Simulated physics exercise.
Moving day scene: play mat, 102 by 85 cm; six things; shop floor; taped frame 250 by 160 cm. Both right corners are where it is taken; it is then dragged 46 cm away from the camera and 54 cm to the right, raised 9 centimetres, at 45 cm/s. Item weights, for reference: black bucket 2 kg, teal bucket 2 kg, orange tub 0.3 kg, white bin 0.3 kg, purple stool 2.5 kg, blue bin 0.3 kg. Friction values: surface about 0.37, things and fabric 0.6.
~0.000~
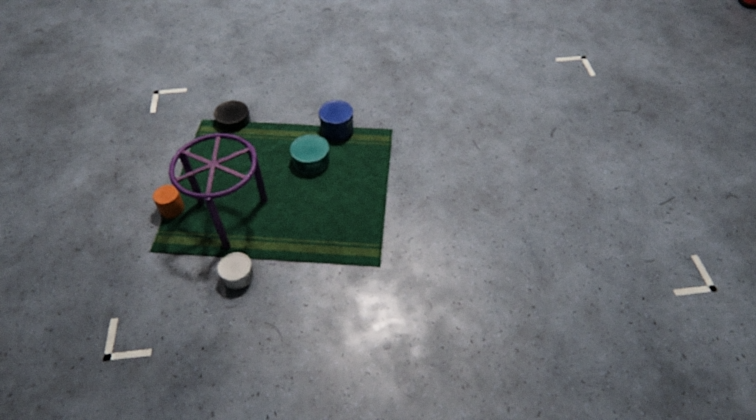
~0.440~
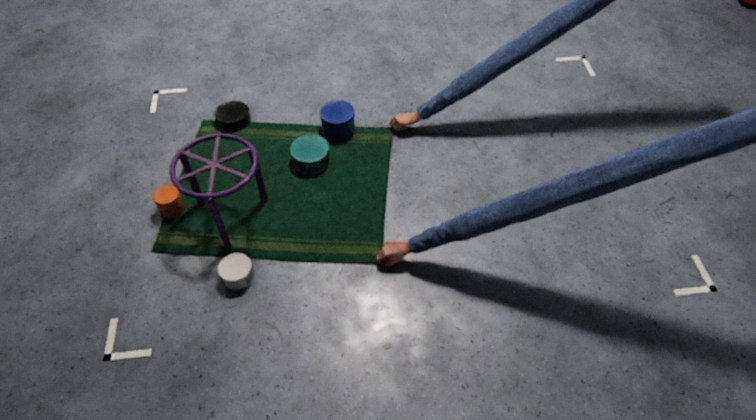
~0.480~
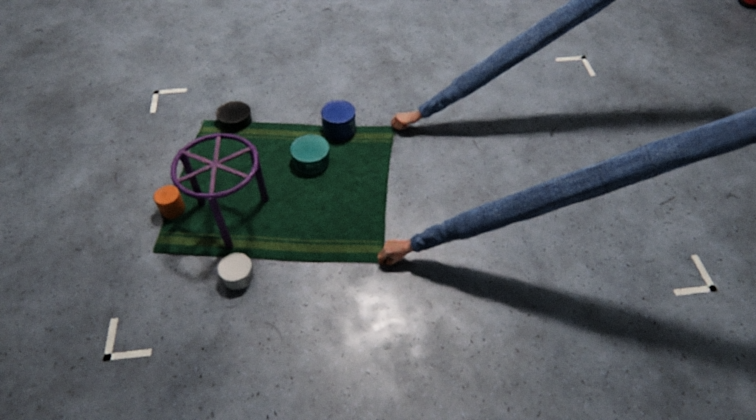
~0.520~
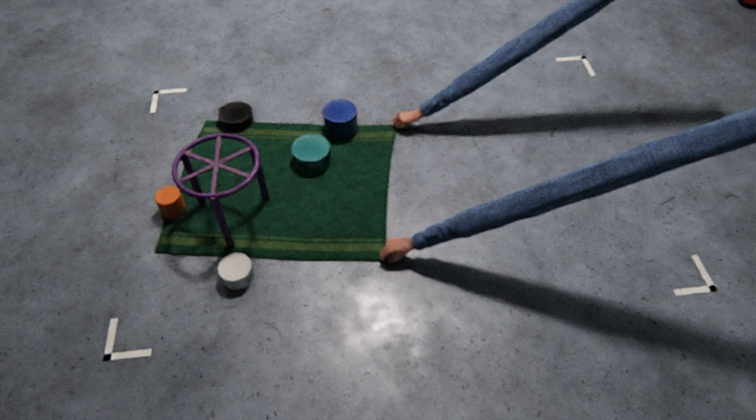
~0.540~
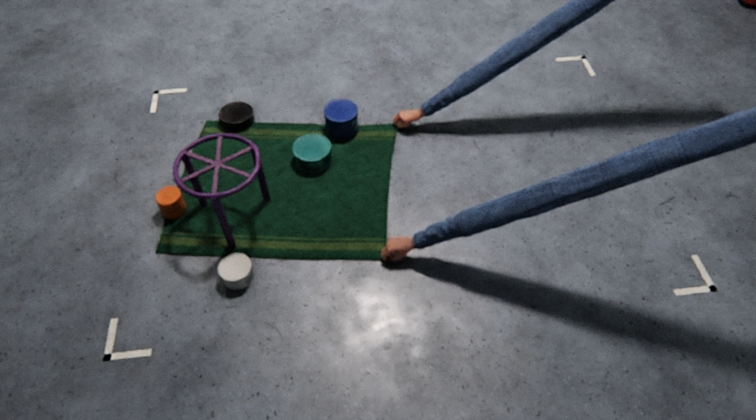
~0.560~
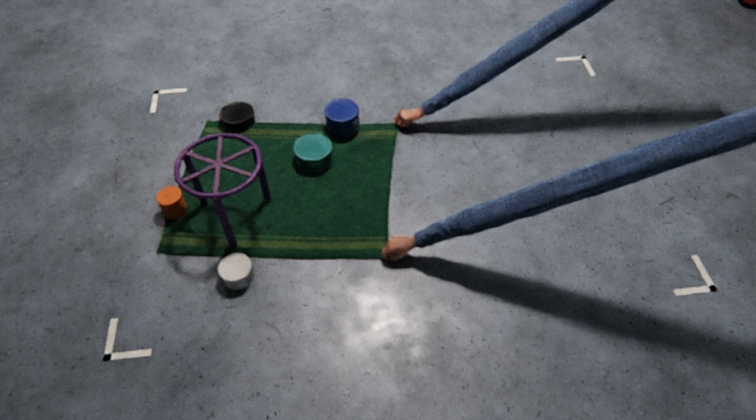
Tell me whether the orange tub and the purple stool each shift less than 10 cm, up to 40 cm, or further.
Orange tub: Further than that; purple stool: Further than that.
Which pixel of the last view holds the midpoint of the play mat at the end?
It sits near (393, 124) in pixels.
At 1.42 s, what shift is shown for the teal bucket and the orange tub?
Shifts - teal bucket: Around 40 cm; orange tub: Around 35 cm.
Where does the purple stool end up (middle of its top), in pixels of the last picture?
The top finishes roughly at pixel (352, 103) of the last view.
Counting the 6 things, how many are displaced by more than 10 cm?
That makes 5.
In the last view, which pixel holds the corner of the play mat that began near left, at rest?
Look around (294, 188) in the last picture - that's where it comes to rest.
By 1.0 s, middle of the play mat at (319, 171); purple stool 20 cm off its start, orange tub 19 cm off its start, blue bin 21 cm off its start.
By 1.4 s, middle of the play mat at (350, 154); orange tub 37 cm off its start, purple stool 37 cm off its start, teal bucket 39 cm off its start.
By 1.9 s, middle of the play mat at (378, 134); orange tub 57 cm off its start at (280, 147), purple stool 55 cm off its start at (332, 116), teal bucket 58 cm off its start at (400, 98).
By 2.3 s, middle of the play mat at (393, 124); orange tub 69 cm off its start, purple stool 67 cm off its start, teal bucket 69 cm off its start.
By 2.9 s, middle of the play mat at (393, 124); orange tub 69 cm off its start at (300, 135), purple stool 67 cm off its start at (352, 103), teal bucket 69 cm off its start at (415, 89), blue bin 66 cm off its start at (430, 56).
